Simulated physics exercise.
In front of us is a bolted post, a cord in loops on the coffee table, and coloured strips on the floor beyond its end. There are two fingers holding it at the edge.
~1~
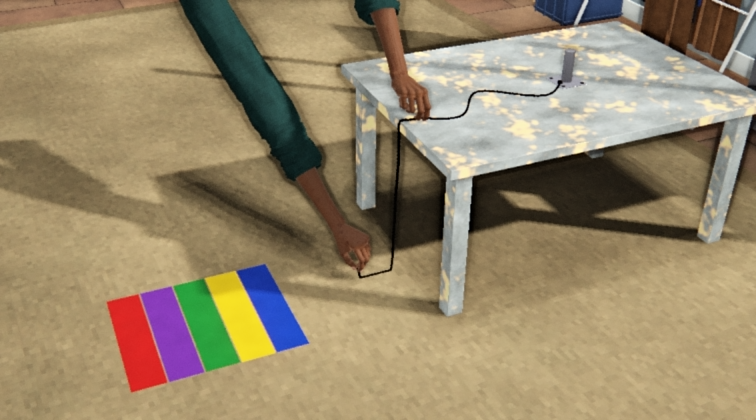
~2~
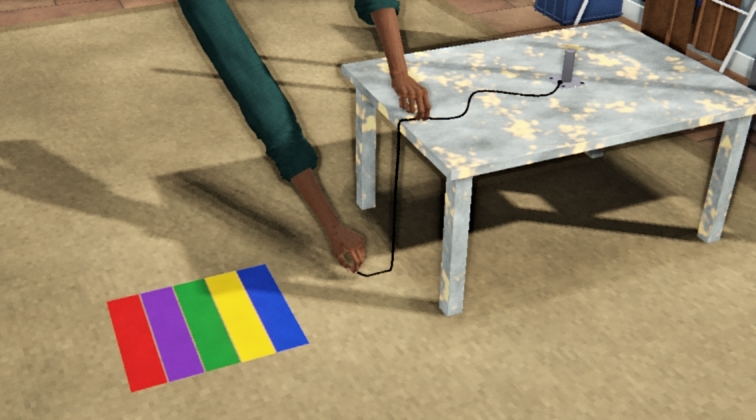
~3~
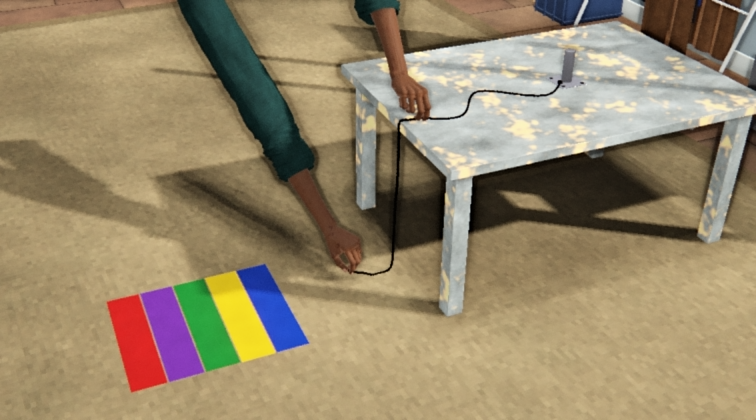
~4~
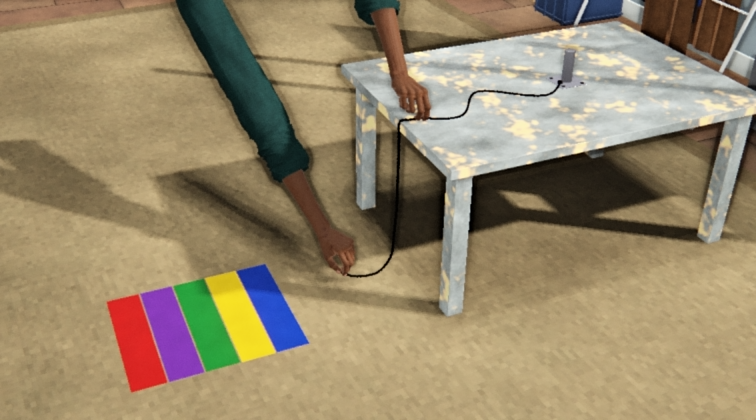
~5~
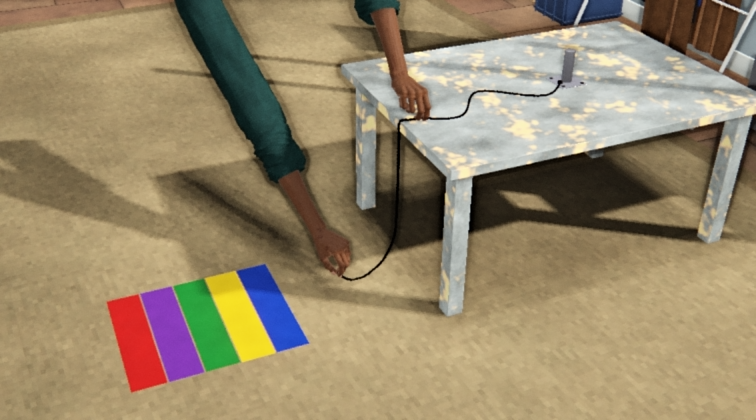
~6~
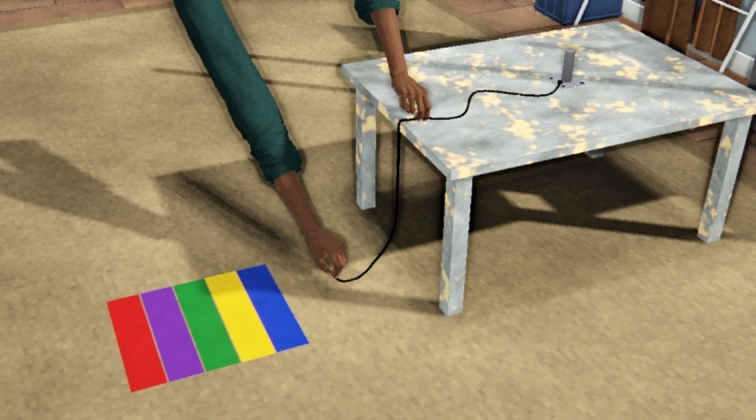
The clip opens on a black cord running across a marbled table and over its edge to the floor, one hand on it at the edge and another holding its lower end. The lower hand draws the end slightly left near coloured strips, and the hanging part slants a little while the upper hand stays still.
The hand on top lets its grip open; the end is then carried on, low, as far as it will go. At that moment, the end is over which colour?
Over green.
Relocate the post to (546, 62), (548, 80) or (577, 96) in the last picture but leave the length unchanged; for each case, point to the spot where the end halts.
In pixels, the answers are (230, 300), (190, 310) and (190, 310).
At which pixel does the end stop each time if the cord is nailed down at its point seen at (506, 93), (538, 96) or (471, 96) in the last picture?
First (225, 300), next (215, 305), last (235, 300).
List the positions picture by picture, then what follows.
The first picture shows end (358, 268); blue (285, 332); yellow (251, 341); green (217, 350); purple (181, 360); red (144, 370).
The second picture shows end (352, 270); cord through (551, 94) (485, 91) (458, 117) (399, 134) (395, 196) (393, 257).
The third picture shows end (349, 271).
The fourth picture shows end (342, 272); cord through (551, 94) (485, 91) (458, 117) (399, 134) (397, 196) (391, 257).
The fifth picture shows end (338, 273).
The sixth picture shows end (333, 275); cord through (551, 94) (485, 91) (458, 117) (399, 134) (397, 196) (379, 256).
A little later, end near (275, 289); over blue.
Next, end near (230, 300); over yellow.
When it is tight, end near (204, 307); over green. It halts on the green strip.
